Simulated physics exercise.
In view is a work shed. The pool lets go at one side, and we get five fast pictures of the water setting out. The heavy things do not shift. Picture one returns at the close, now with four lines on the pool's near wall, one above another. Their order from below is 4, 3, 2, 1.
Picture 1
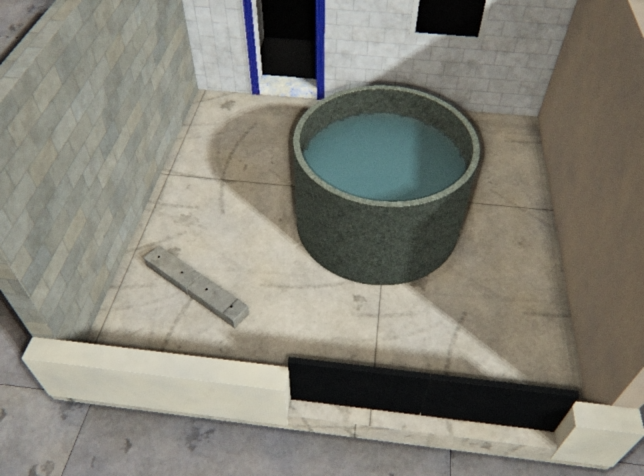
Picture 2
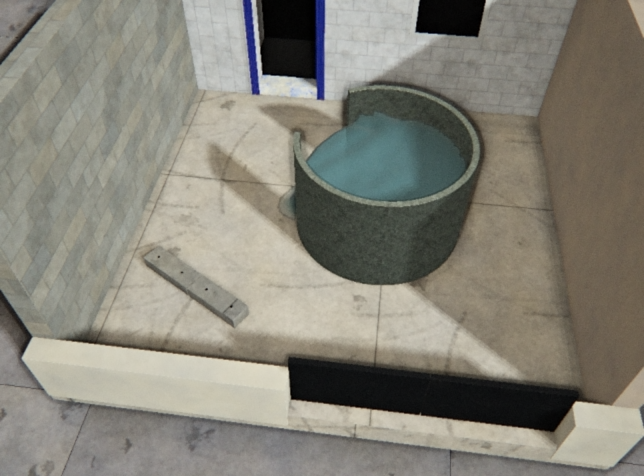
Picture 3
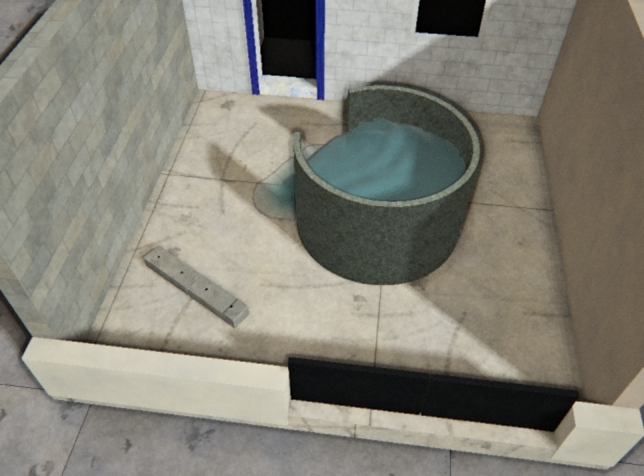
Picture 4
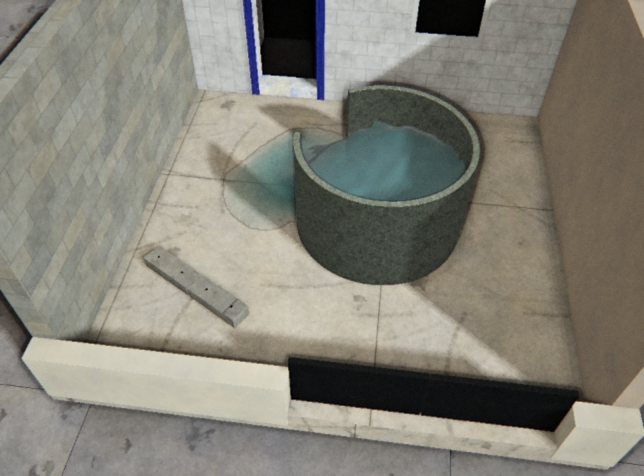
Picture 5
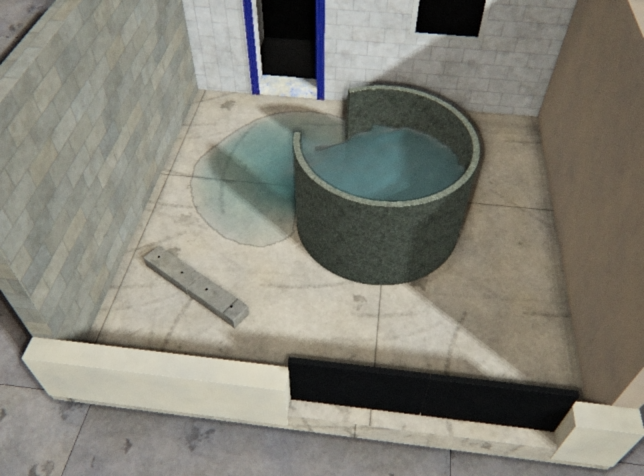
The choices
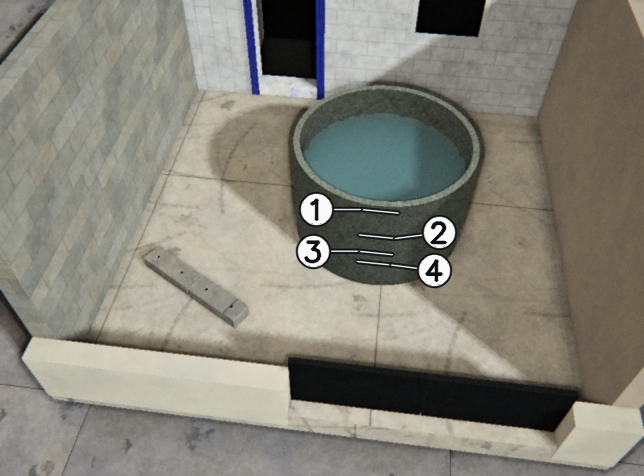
A small work shed with a stained pale floor is seen from above by a still camera. A round, dark grey-green pool of blue water stands right of centre, near a blue-framed doorway in the white back wall, with a grey slab lying at left and a black gate in the low cream front wall. A gap opens in the pool's left side, and water pours out, spreading leftward across the floor in a widening rounded sheet.
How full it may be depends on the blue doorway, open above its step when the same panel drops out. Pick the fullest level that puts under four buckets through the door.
The limit is 3.
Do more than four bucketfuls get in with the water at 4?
No, not at all.
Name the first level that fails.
Level 2.
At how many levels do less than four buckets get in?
Two of the four.
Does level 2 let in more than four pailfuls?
Yes.
On the marked copy, 1 at (379, 211); 2 at (376, 236); 3 at (375, 252); 4 at (374, 263); from the bottom up 4, 3, 2, 1.
With 1, dozens of bucketfuls pour in.
With 2, about 8 bucketfuls get in.
With 3, a bucket or two gets in.
With 4, nothing gets over.
